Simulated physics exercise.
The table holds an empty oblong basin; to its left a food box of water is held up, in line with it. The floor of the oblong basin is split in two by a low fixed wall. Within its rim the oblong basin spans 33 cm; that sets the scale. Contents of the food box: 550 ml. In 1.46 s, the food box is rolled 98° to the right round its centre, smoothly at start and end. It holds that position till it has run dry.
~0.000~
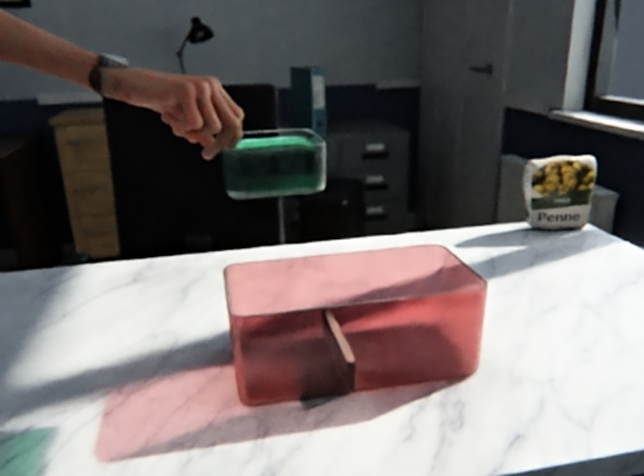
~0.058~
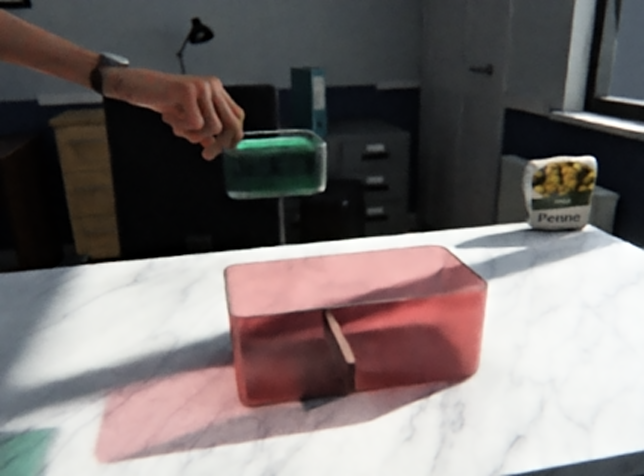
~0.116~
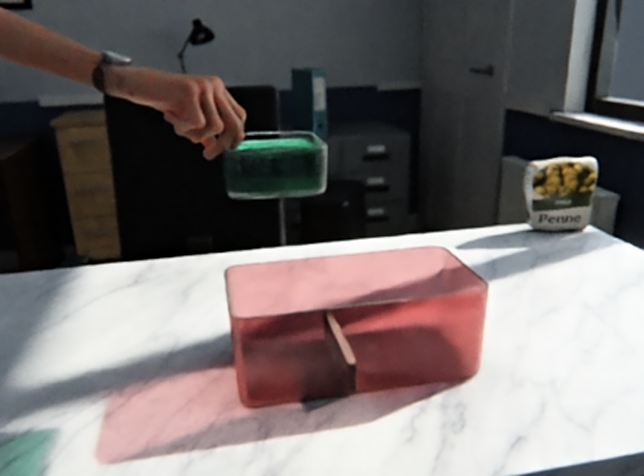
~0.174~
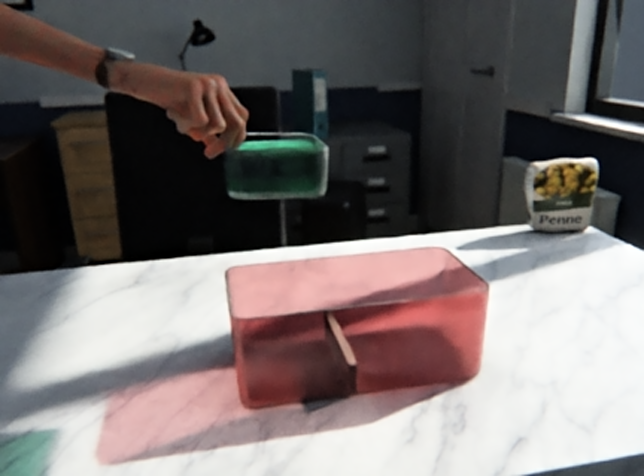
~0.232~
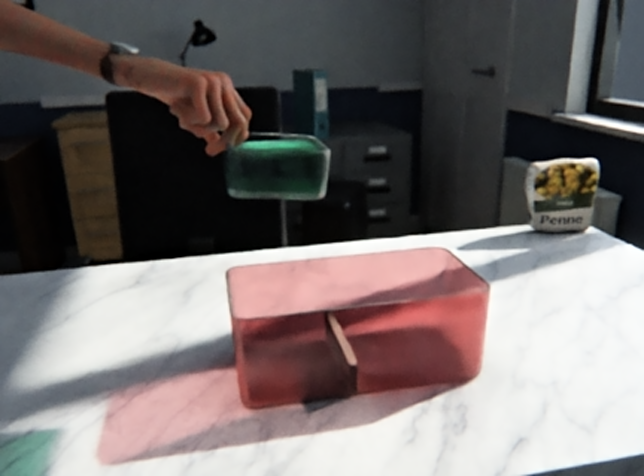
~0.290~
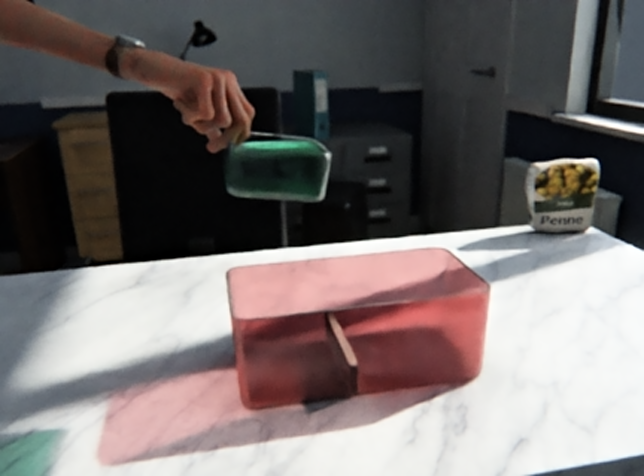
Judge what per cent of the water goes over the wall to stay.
84 percent, roughly.
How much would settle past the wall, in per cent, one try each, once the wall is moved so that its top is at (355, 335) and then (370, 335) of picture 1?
Around 70 and 65 percent, in that order.
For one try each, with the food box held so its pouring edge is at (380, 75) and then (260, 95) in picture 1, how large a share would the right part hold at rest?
Around 90 per cent first, around 55 per cent next.
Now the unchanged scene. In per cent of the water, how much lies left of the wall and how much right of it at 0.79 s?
1 left and 16 right, roughly.
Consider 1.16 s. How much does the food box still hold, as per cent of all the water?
12 %.
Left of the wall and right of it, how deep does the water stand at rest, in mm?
Around 4 mm deep on the left, around 18 mm deep on the right.
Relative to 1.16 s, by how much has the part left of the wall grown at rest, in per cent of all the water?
Close to 12% of the whole.
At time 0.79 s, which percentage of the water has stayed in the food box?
About 50 per cent.
Then, 0.79 s in, the tilt is 55° and 50 per cent is still to pour, 1 is left of the wall and 16 right of it.
Then, 1.16 s in, the tilt is 88° and 12 per cent is still to pour, 3 is left of the wall and 75 right of it.
Then, 1.54 s in, the tilt is 98° and 2 per cent is still to pour, 12 is left of the wall and 84 right of it.
Then, 1.96 s in, the tilt is 98° and 0 per cent is still to pour, 14 is left of the wall and 84 right of it.
Finally, 14 per cent lies left of the wall, 84 right of it and 1 outside.
